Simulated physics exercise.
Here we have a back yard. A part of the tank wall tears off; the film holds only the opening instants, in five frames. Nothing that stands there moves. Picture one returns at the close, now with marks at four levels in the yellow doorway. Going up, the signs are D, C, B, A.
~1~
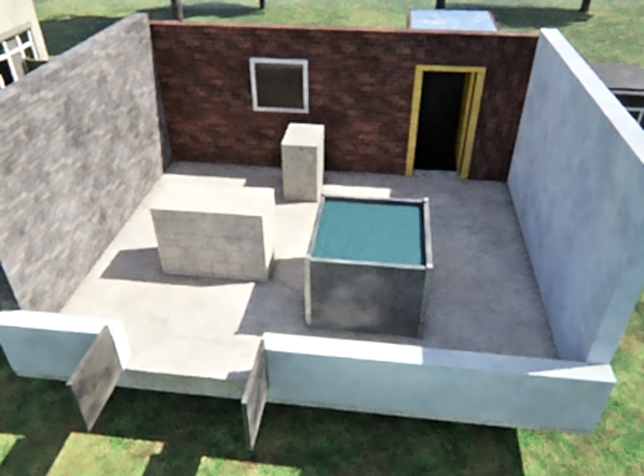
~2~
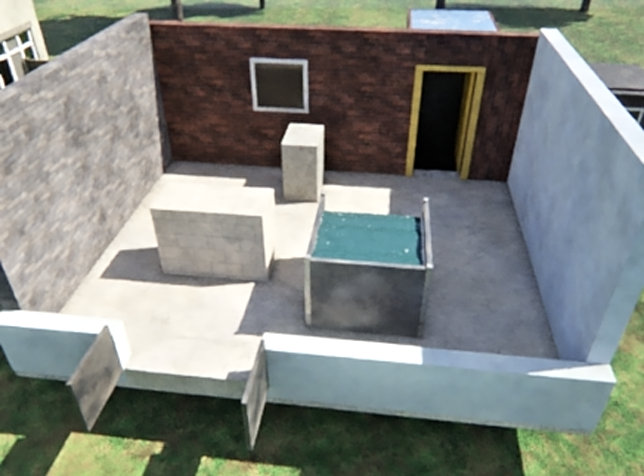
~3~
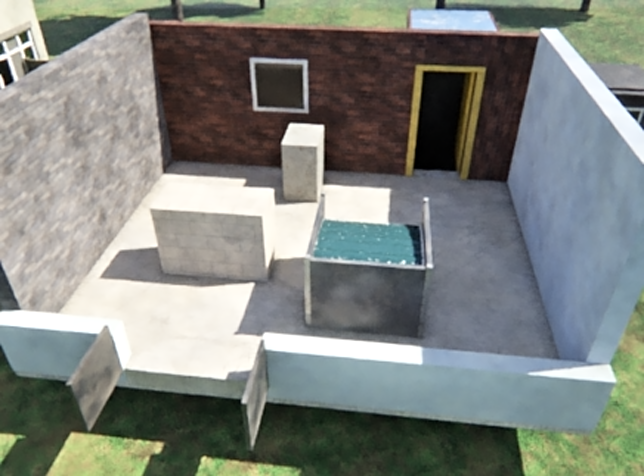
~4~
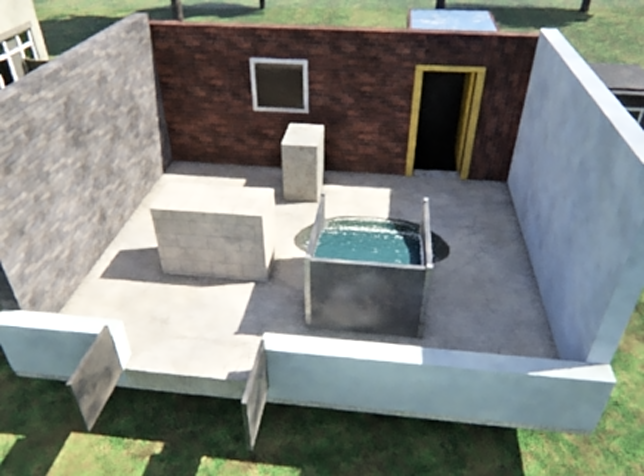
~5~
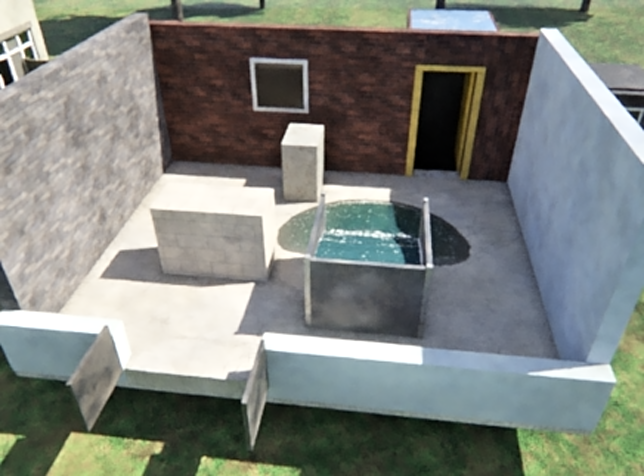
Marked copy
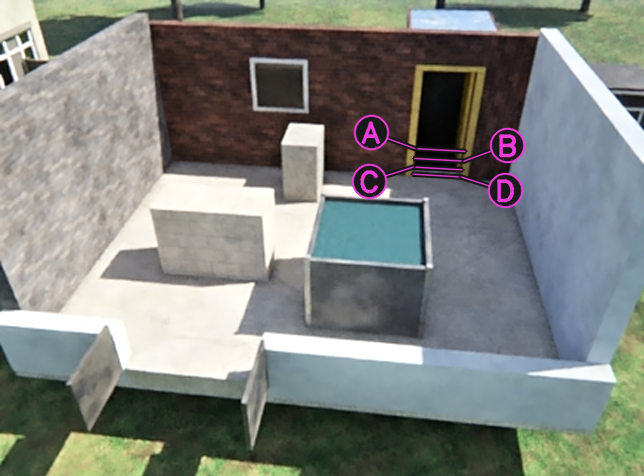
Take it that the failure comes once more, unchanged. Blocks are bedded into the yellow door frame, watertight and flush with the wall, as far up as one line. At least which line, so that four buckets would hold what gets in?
It is B.
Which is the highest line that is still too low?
Line C.
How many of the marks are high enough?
Two of the four.
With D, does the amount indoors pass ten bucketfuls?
Yes, it does.
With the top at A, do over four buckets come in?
No, not at all.
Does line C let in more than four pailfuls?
Yes.
On the marked copy, A at (440, 150); B at (438, 159); C at (437, 168); D at (436, 175); from the bottom up D, C, B, A.
With A, nothing gets over.
With B, a splash gets over, under a bucket.
With C, about 10 bucketfuls get in.
With D, dozens of bucketfuls pour in.
